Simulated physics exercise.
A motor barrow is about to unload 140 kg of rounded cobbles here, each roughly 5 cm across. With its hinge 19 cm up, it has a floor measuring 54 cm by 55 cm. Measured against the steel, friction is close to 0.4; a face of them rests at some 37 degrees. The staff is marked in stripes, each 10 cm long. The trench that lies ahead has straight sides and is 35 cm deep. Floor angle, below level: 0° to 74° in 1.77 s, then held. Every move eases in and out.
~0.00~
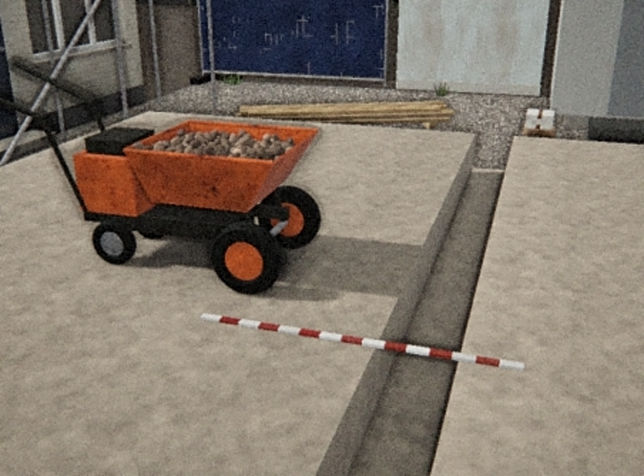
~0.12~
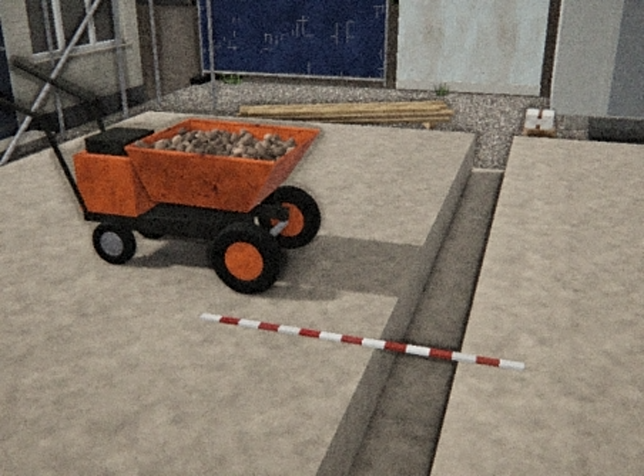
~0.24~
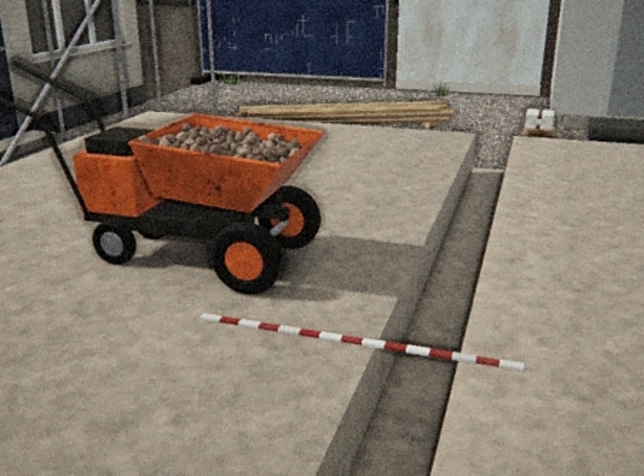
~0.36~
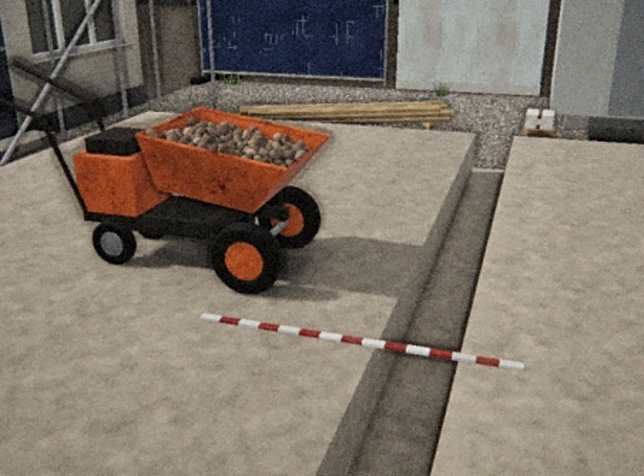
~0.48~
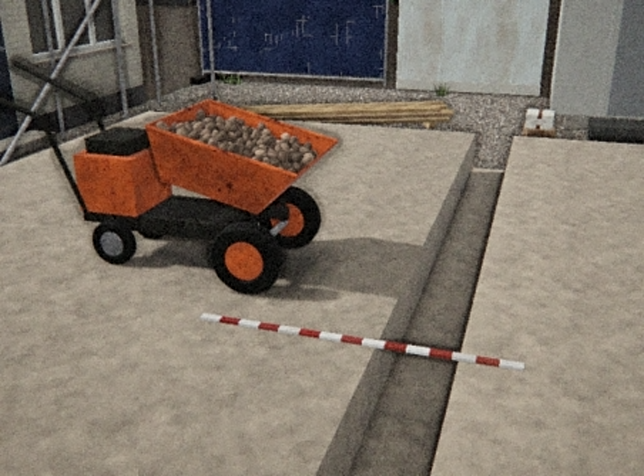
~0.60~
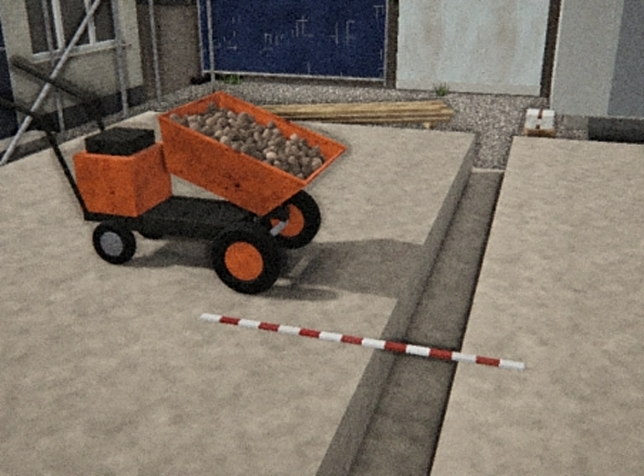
To begin with, an orange motor barrow with its skip full of rounded stones stands level on pale paving, left of a straight trench crossed by a red-and-white striped pole. The rear of the skip then lifts slowly, and it tilts further and further forward toward the right while the wheels stay put.
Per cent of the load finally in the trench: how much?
Approx. 67 %.
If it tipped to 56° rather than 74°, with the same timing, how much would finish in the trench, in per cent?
Near 20 per cent then.
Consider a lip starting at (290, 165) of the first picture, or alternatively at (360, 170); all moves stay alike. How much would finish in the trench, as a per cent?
First spot about 95, second spot about 55 per cent.
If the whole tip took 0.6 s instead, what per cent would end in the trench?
In that case some 80 per cent.
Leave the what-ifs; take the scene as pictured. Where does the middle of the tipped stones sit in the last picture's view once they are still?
Their centre sits close to (421, 330).
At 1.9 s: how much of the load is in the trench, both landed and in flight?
Around 35 per cent of it, at that instant.
After 1.3 s the floor is at 63°; 98 % in the skip, 2 % short of the trench; the foremost stones are at (384, 249).
After 1.9 s the floor is at 74°; 45 % in the skip, 22 % short of the trench, 34 % in the trench; the foremost stones are at (467, 338).
After 2.2 s the floor is at 74°; 22 % in the skip, 24 % short of the trench, 54 % in the trench; the foremost stones are at (468, 332).
After 4.2 s the floor is at 74°; 1 % in the skip, 32 % short of the trench, 67 % in the trench; the foremost stones are at (465, 345).
